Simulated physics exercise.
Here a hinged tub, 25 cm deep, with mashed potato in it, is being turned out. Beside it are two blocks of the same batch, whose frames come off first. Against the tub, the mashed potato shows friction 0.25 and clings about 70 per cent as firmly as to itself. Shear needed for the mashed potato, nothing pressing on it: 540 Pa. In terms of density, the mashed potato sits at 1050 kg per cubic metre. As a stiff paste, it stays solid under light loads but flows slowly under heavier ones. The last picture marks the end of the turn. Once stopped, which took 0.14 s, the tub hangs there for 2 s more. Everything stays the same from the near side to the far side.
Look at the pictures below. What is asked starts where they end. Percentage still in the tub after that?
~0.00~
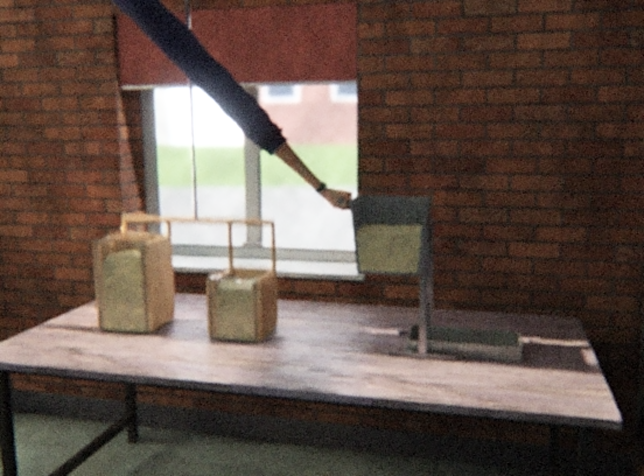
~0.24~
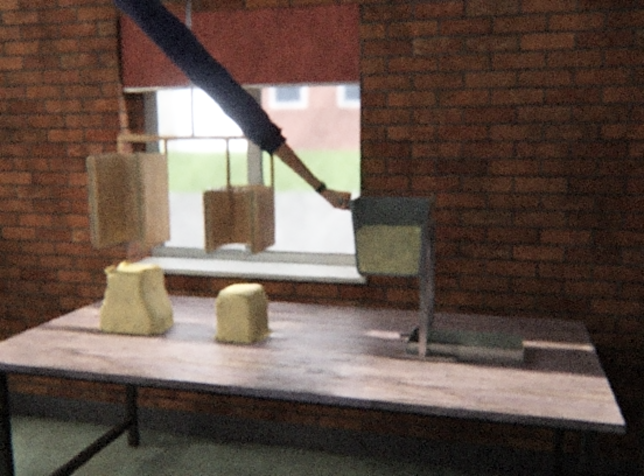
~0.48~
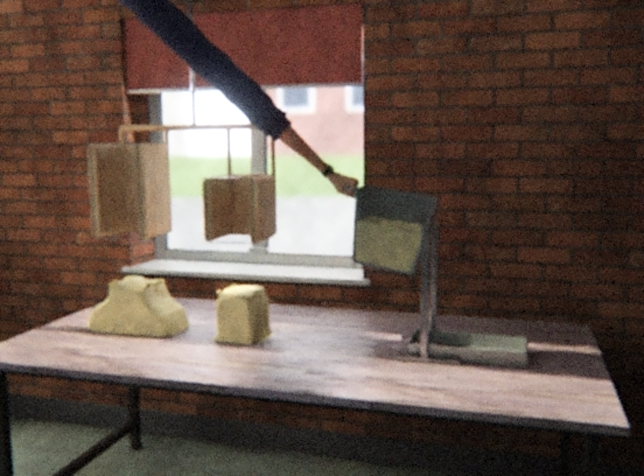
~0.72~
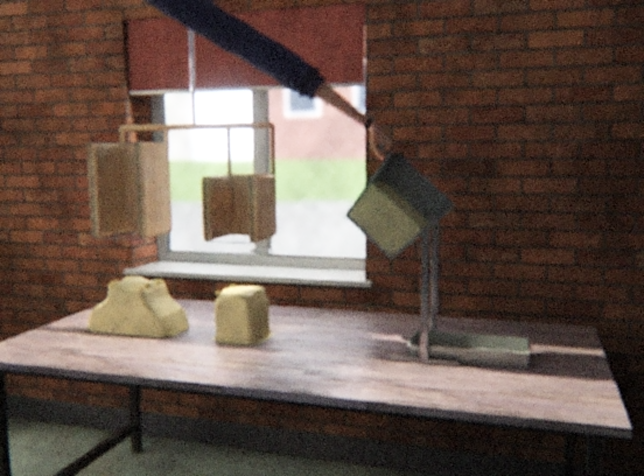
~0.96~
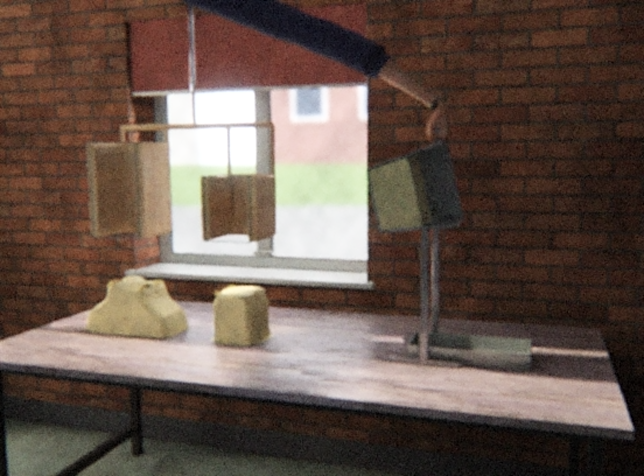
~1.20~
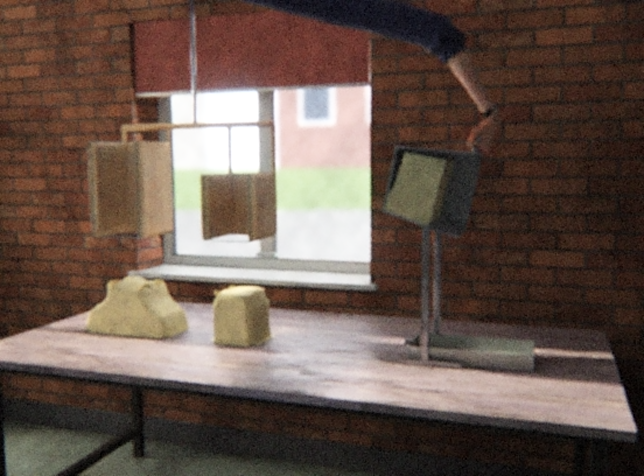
Some 0 %.
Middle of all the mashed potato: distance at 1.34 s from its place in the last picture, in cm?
Roughly 6 cm.
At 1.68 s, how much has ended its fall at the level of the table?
Roughly 0 per cent.
After 1.34 s, the tub is at 102 degrees and holds 100 %.
After 1.51 s, the tub is at 102 degrees and holds 74 %.
After 1.68 s, the tub is at 102 degrees and holds 48 %.
After 1.85 s, the tub is at 102 degrees and holds 40 %.
After 3.20 s, at the end, the tub is at 102 degrees and holds 0 %.
